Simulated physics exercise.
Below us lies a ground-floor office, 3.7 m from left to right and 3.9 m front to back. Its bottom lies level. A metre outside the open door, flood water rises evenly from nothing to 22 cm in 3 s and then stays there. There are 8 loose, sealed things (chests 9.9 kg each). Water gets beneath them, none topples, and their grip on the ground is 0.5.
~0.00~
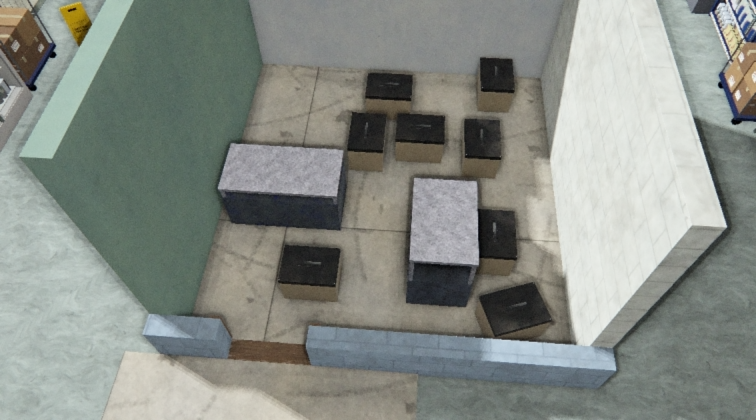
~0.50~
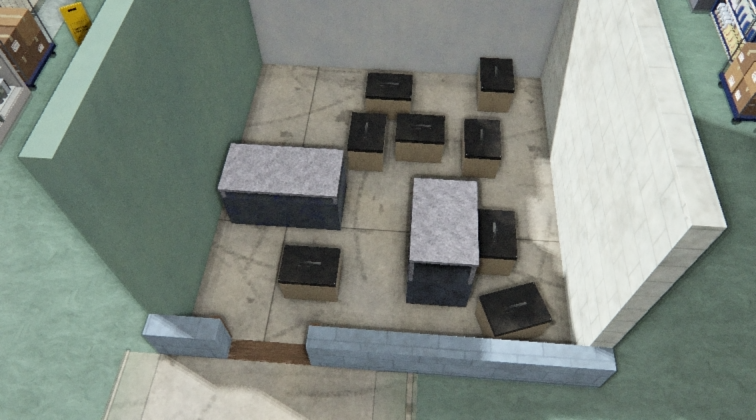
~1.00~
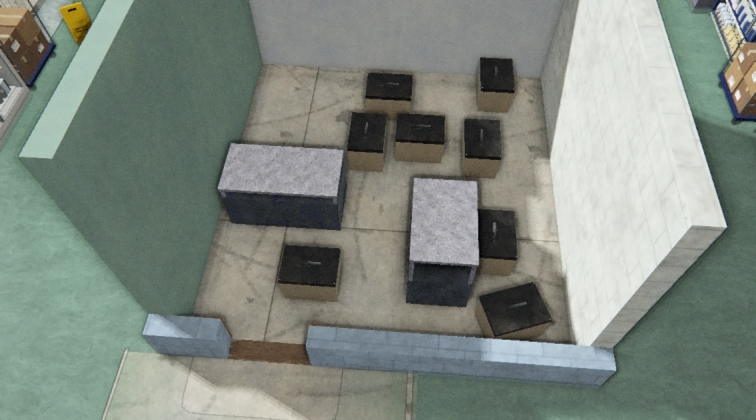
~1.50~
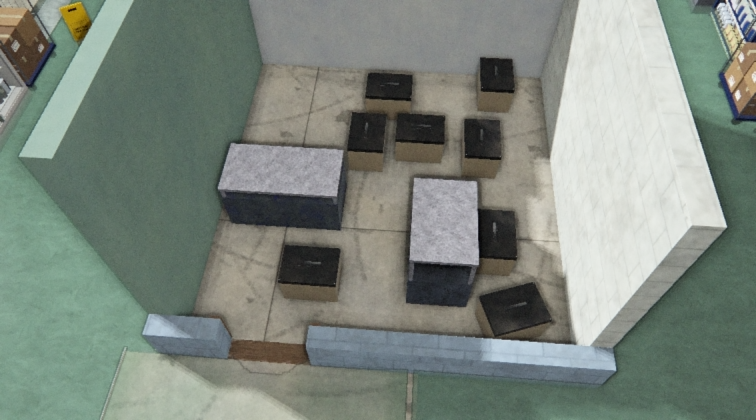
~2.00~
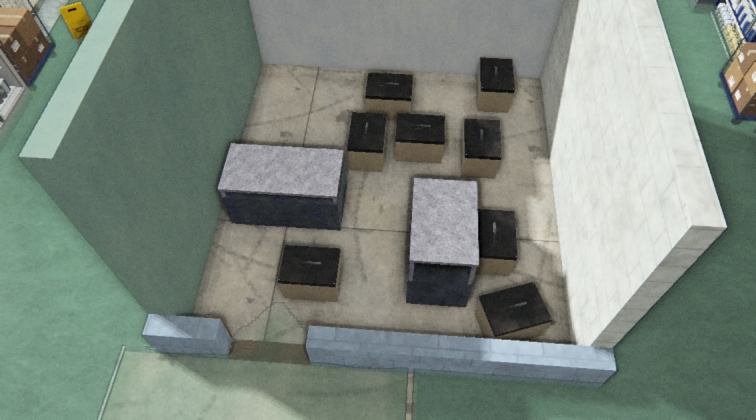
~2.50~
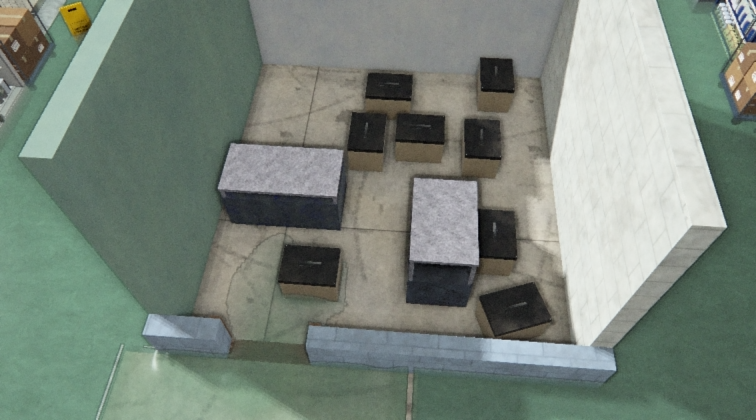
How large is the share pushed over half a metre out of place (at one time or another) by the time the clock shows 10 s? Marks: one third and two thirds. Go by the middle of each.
It is between one and two thirds.
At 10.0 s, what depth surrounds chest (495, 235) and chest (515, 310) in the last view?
About 4 and 6 cm.
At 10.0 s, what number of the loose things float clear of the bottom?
At that moment 6.
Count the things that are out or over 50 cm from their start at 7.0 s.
I count 1.
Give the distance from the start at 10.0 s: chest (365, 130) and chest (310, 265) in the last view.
In turn: 5 cm, 300 cm.
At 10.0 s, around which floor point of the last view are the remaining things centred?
Around (471, 156).
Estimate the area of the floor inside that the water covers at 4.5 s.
Some 5.0 m2.
After 3.5 s 0 of 8 are over 50 cm from their spots; 0 afloat.
After 4.5 s 1 of 8 are over 50 cm from their spots; 1 afloat.
After 7.0 s 1 of 8 are over 50 cm from their spots; 1 afloat.
After 10.0 s 4 of 8 are over 50 cm from their spots, and 4 have been at some point; 6 afloat.
